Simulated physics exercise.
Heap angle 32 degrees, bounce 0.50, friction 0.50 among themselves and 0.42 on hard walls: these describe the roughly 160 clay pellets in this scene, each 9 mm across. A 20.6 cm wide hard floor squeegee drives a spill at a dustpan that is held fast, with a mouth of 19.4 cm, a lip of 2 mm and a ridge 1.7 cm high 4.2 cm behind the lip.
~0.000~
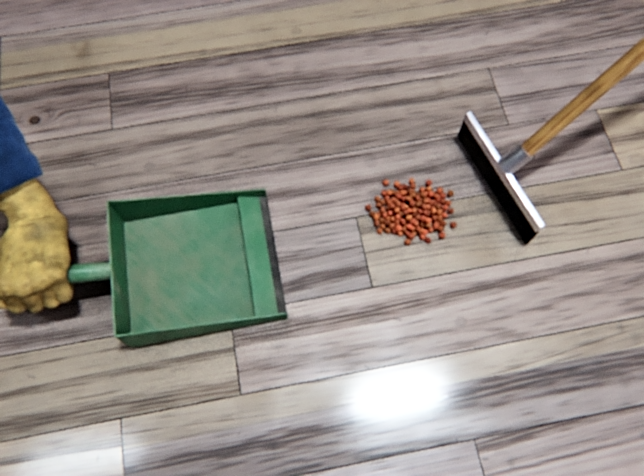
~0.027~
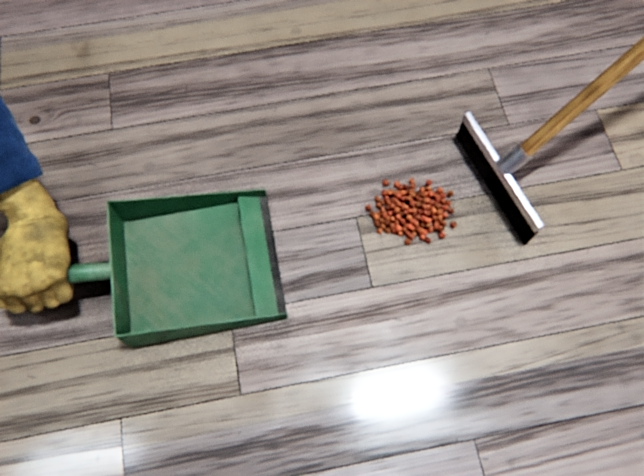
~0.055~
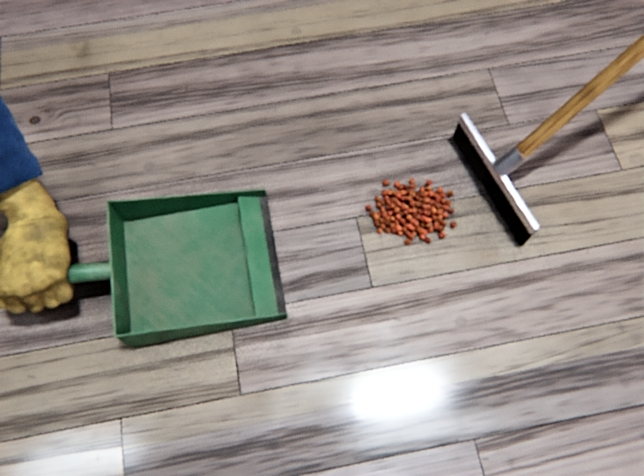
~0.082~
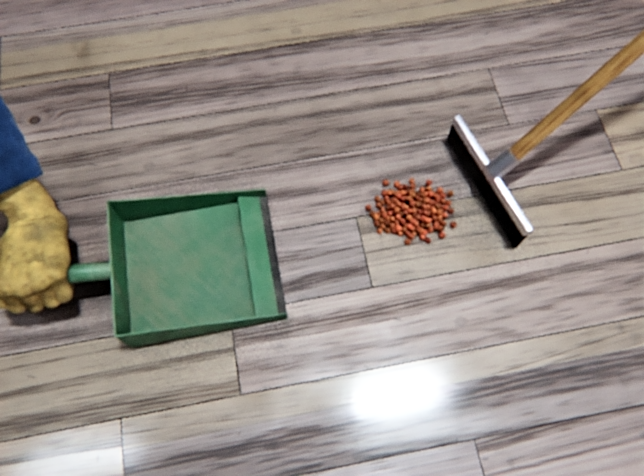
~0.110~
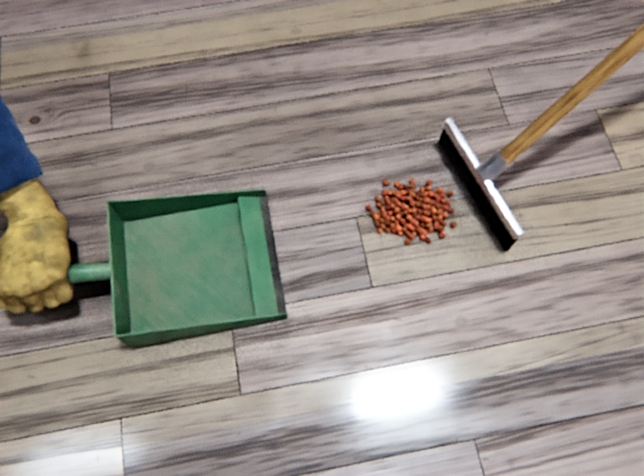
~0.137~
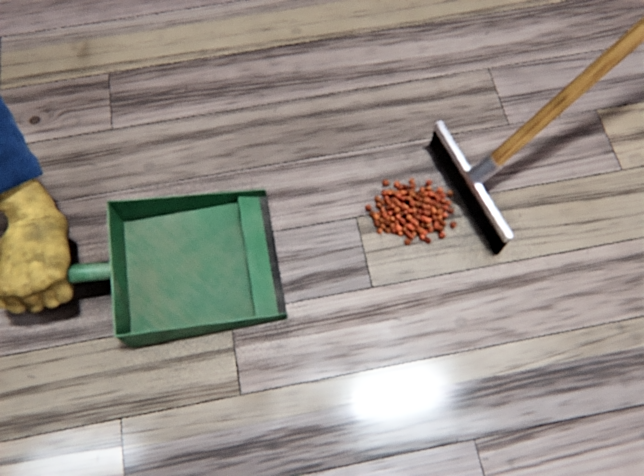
A yellow-gloved hand held a green dustpan still on the wood floor while a wooden-handled squeegee slid a short way left, closing in on a small heap of reddish-brown pellets that stayed put.
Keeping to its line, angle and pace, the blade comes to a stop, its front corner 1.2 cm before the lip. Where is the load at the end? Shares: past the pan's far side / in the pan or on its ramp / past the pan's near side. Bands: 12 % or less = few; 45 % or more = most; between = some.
Shares - far side: Few; pan: Some; near side: Few.
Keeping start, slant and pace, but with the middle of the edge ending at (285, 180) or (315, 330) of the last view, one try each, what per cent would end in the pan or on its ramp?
I'd expect around 0 percent, then around 15 percent.
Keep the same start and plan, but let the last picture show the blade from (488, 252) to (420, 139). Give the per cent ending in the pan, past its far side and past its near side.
Pan: 40, far side: 5, near side: 15.
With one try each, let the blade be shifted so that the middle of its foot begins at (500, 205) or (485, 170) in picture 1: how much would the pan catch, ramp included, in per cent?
Around 25 percent, then around 15 percent.
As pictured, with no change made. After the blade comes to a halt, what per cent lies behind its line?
Near 0 percent, give or take.
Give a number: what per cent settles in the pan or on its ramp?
Some 20 %.
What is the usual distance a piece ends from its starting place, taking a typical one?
About 22 cm.
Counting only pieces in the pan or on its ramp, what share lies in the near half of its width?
Some 40 per cent.
Then, at 0.37 s, middle of the blade 17 cm from the lip; 0 % over the lip, far side 0 %, near side 0 %.
After 0.53 s, middle of the blade 8 cm from the lip; 0 % over the lip, far side 0 %, near side 5 %.
Then, at 0.81 s, middle of the blade 4 cm from the lip; 20 % over the lip, far side 0 %, near side 5 %.
At rest (1.1 s), far side 0 %, pan 20 %, near side 5 %, in front of the lip or behind the blade 70 %.
